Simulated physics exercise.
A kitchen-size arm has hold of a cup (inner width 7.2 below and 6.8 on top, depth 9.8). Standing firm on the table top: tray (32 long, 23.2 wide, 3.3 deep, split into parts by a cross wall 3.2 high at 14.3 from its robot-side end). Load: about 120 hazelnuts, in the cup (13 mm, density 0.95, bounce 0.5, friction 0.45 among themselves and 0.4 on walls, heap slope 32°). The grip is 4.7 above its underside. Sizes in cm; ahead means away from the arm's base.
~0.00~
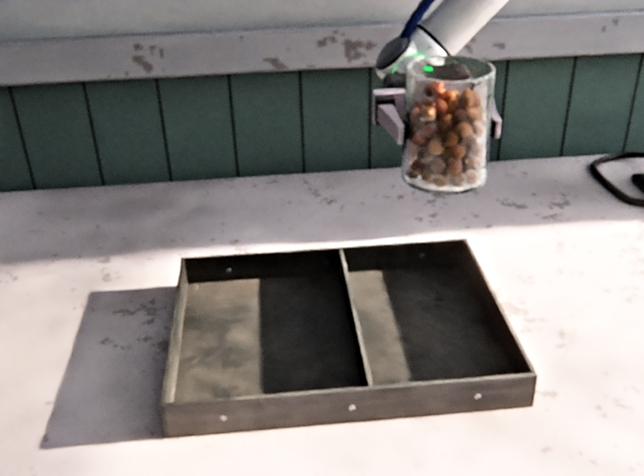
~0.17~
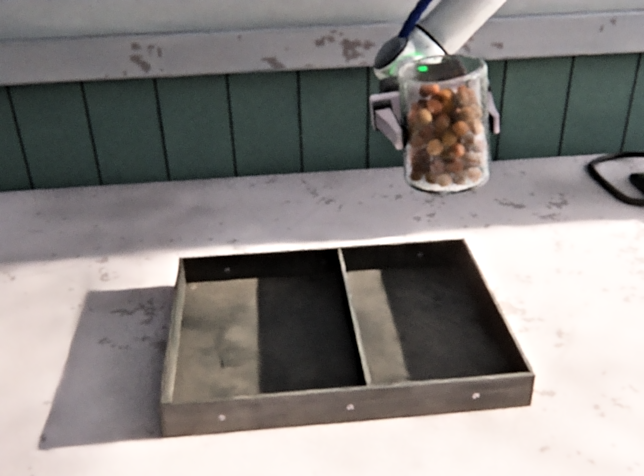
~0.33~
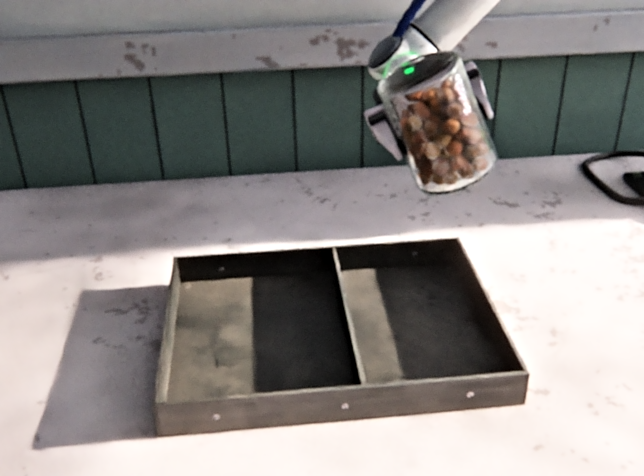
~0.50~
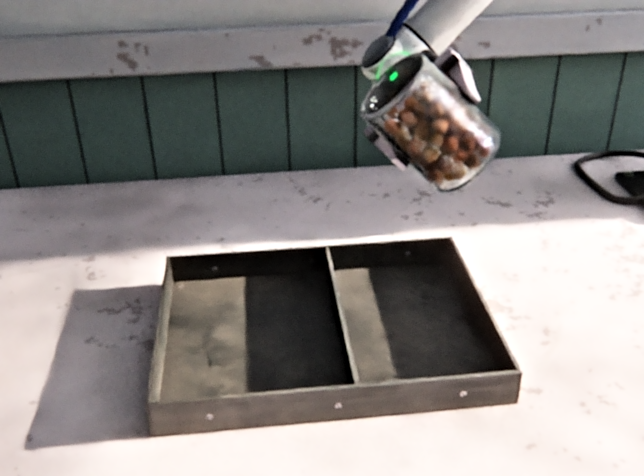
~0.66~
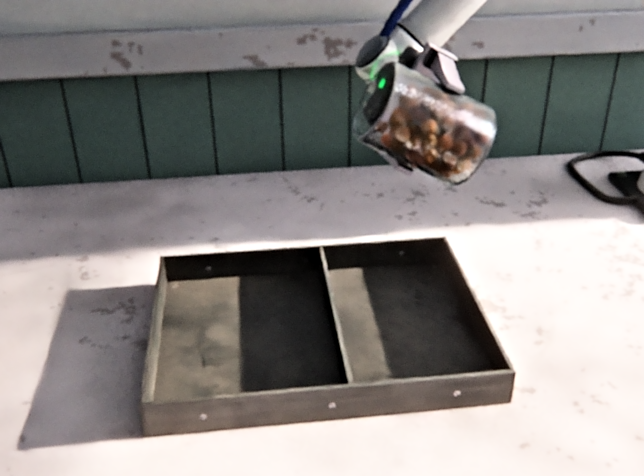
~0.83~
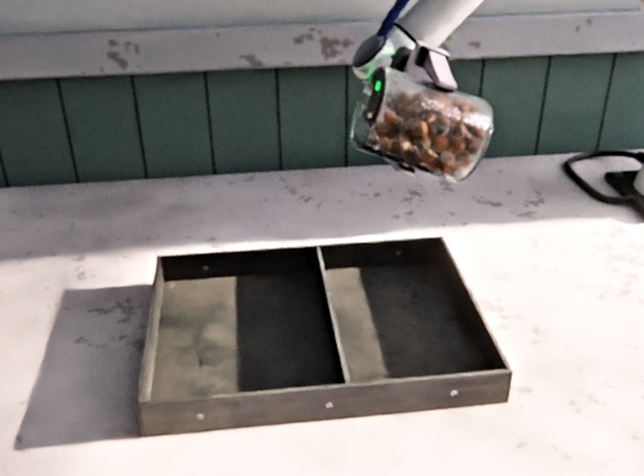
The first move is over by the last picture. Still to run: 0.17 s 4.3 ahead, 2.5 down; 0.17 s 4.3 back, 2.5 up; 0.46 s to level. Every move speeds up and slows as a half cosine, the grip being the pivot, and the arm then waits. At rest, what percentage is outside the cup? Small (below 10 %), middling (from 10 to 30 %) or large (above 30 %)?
Outside the cup the share is small, below 10 %.
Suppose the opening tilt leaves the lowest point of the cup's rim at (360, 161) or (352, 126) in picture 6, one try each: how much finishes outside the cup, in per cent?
About 15 and 0 per cent.
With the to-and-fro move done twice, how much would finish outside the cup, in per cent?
It would be near 0 per cent.
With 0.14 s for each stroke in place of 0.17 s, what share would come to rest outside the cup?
It would be near 0 per cent.
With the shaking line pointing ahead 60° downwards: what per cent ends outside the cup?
About 0 per cent.
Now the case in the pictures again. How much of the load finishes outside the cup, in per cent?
Some 0 per cent.
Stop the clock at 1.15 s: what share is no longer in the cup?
About 0 per cent by then.
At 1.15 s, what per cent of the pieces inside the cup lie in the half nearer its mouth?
About 35 per cent.
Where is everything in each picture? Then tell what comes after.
In the first picture, cup middle at (447, 126), level; upper third of the load around (449, 116), from x 415 to 480, top at y 95; 116 in the cup.
In the second picture, cup middle at (445, 125), tilted 6° forward; upper third of the load around (448, 115), from x 410 to 480, top at y 95.
In the third picture, cup middle at (438, 125), tilted 23° forward; upper third of the load around (447, 114), from x 405 to 485, top at y 95.
In the fourth picture, cup middle at (431, 125), tilted 45° forward; upper third of the load around (438, 115), from x 390 to 480, top at y 90.
In the fifth picture, cup middle at (424, 125), tilted 62° forward; upper third of the load around (432, 112), from x 385 to 480, top at y 90.
In the sixth picture, cup middle at (421, 125), tilted 68° forward; upper third of the load around (432, 111), from x 375 to 475, top at y 95; 116 in the cup.
By 1.15 s, tilted 68° forward, highest piece 24 above the table; 116 in the cup.
By 1.47 s, tilted 18° forward, highest piece 26 above the table; 116 in the cup.
By 1.83 s, level, highest piece 26 above the table; 116 in the cup.
By 2.88 s, level, highest piece 26 above the table; 116 in the cup.
Final count, 116 in the cup. That is 0 % outside the cup.
